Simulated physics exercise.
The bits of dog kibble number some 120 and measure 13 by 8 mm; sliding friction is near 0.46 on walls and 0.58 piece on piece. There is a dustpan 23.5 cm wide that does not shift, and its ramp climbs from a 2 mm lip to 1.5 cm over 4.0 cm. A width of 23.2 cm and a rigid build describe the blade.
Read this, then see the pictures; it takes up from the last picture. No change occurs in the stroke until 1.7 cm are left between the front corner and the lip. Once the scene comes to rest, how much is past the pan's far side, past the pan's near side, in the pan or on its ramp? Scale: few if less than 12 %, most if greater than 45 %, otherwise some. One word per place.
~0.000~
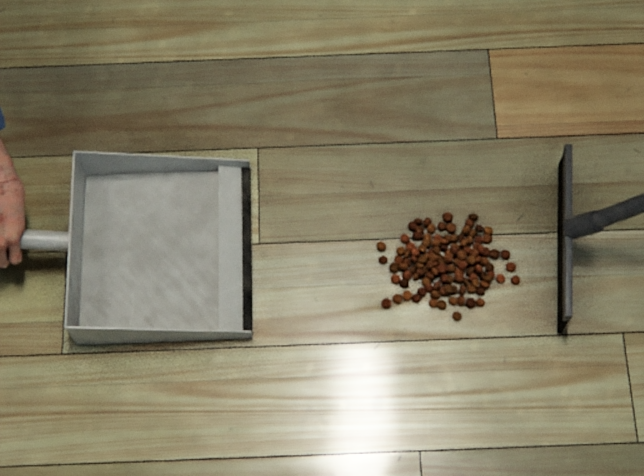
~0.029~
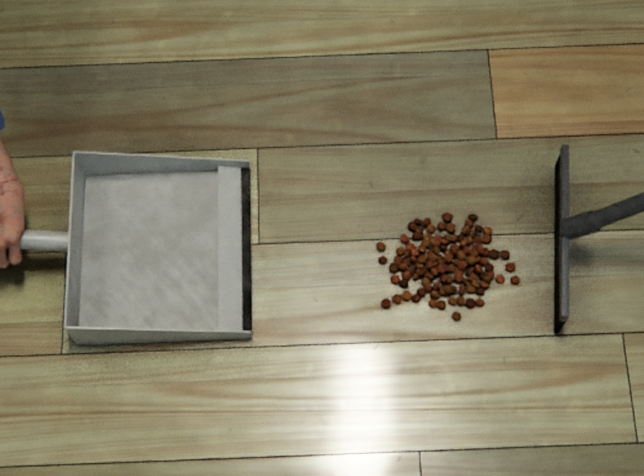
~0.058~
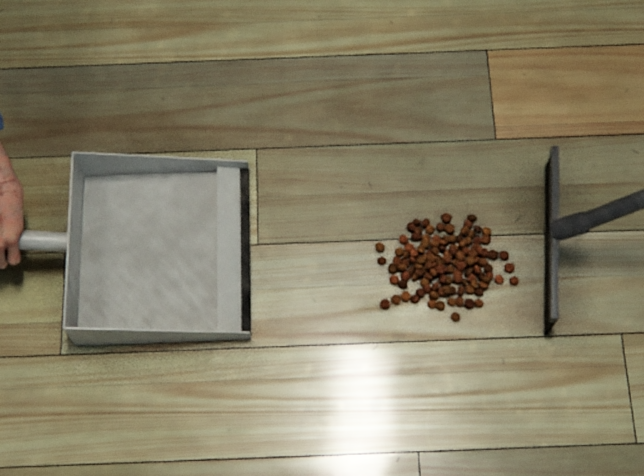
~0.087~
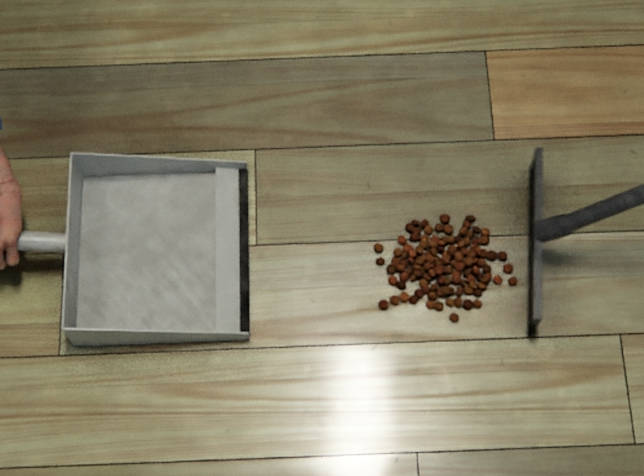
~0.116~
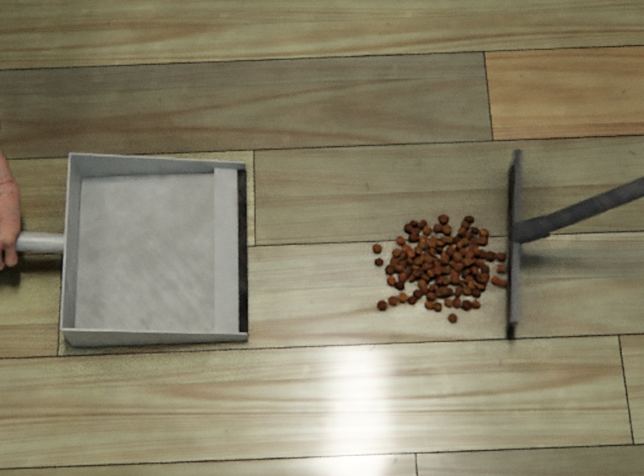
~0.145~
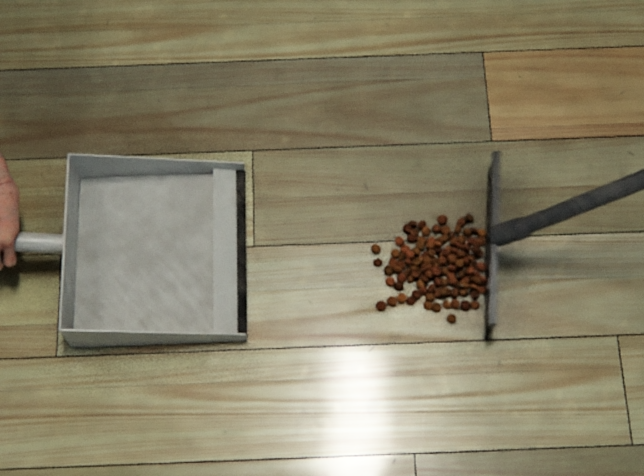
Far side - few; near side - few; pan - some.
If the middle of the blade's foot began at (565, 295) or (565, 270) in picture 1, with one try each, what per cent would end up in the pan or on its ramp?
Roughly 20 % and 30 %.
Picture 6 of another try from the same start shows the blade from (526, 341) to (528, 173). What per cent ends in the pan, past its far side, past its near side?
Pan 0 % / far 0 % / near 35 %.
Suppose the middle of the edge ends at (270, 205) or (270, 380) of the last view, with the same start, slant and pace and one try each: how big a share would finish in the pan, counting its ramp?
The two tries give about 35 and 5 percent.
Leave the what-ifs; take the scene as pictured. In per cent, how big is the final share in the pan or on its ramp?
Some 35 per cent.
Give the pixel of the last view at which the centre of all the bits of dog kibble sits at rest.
At about (246, 260).
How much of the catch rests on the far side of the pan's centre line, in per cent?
Share: Approx. 40 %.
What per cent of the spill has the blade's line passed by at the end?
Around 0 per cent.
Then, at 0.31 s, middle of the blade 16 cm from the lip; 0 % over the lip, far side 0 %, near side 0 %.
After 0.42 s, middle of the blade 7 cm from the lip; 0 % over the lip, far side 0 %, near side 5 %.
Then, at 0.66 s, middle of the blade 3 cm from the lip; 35 % over the lip, far side 0 %, near side 5 %.
At rest (1.1 s), far side 0 %, near side 5 %, pan 35 %, in front of the lip or behind the blade 55 %.
